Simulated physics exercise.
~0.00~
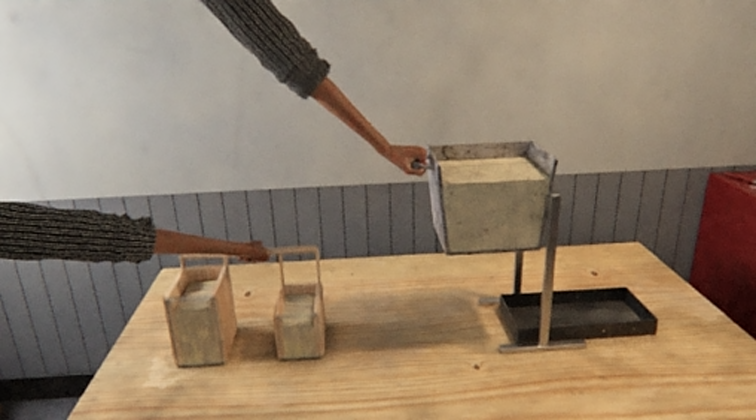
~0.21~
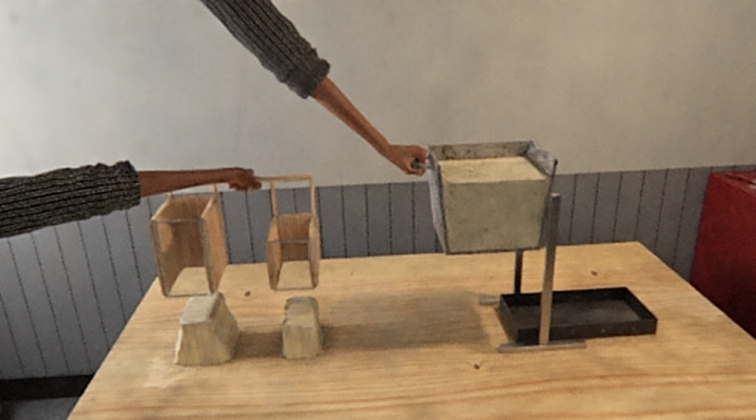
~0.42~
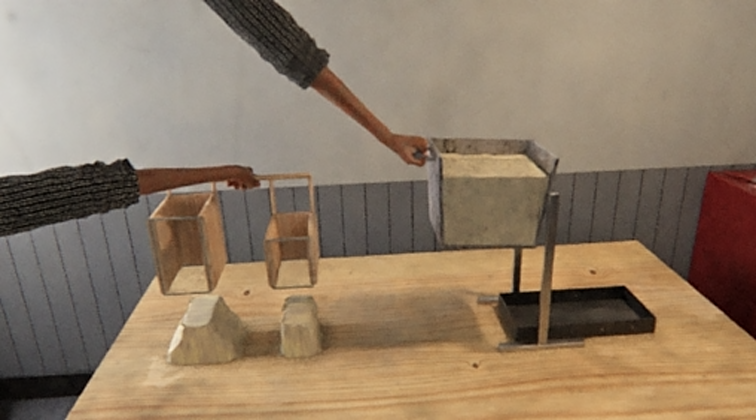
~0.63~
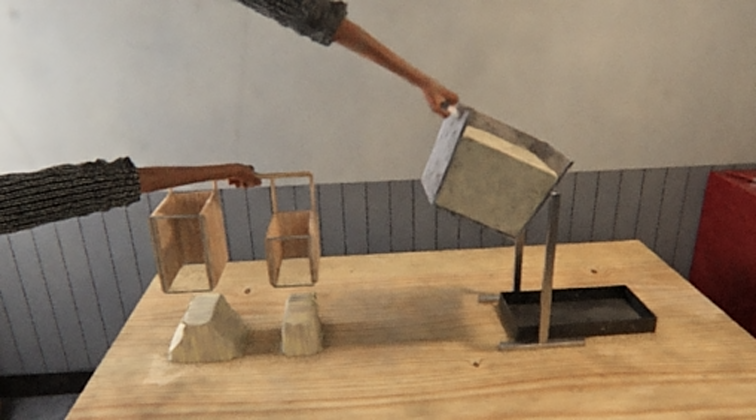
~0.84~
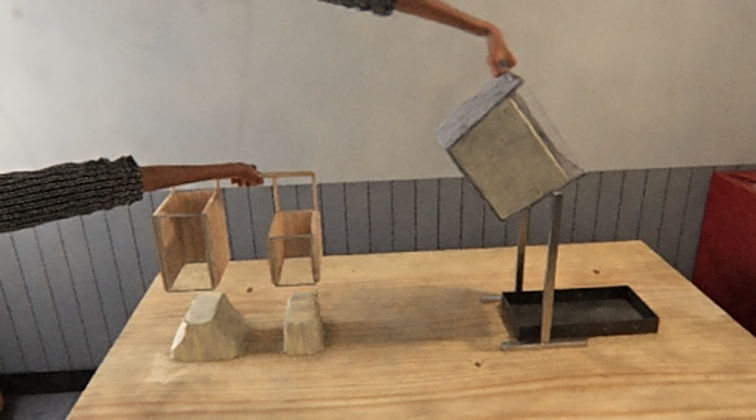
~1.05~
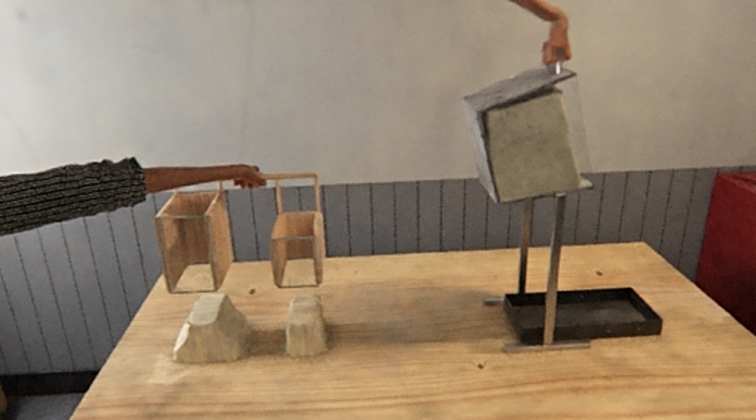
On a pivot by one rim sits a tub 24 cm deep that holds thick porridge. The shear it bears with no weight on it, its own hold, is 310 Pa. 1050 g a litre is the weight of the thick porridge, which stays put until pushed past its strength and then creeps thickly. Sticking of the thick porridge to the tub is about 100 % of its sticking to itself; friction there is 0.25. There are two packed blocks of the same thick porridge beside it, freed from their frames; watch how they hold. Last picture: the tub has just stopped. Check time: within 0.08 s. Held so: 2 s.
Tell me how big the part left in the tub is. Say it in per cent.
I would say about 63 percent.
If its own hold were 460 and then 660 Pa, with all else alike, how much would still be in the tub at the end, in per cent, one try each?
Respectively, close to 95 % and close to 100 %.
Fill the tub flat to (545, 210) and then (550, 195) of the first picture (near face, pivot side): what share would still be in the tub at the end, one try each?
In turn about 100 %, 90 %.
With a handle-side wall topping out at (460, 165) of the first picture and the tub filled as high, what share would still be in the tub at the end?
That would leave about 85 % in the tub.
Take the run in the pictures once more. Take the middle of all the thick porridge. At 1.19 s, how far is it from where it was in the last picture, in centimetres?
Shift: Roughly 4 cm.
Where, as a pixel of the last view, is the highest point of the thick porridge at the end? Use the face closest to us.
Around (540, 141).
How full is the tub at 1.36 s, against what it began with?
About 75 %.
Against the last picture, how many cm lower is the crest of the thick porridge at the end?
Roughly 11 cm.
By 1.19 s, the tub is at 76 degrees and holds 96 %.
By 1.36 s, the tub is at 76 degrees and holds 77 %.
By 1.53 s, the tub is at 76 degrees and holds 65 %.
By 1.70 s, the tub is at 76 degrees and holds 63 %.
By 3.05 s, at the end, the tub is at 76 degrees and holds 63 %.
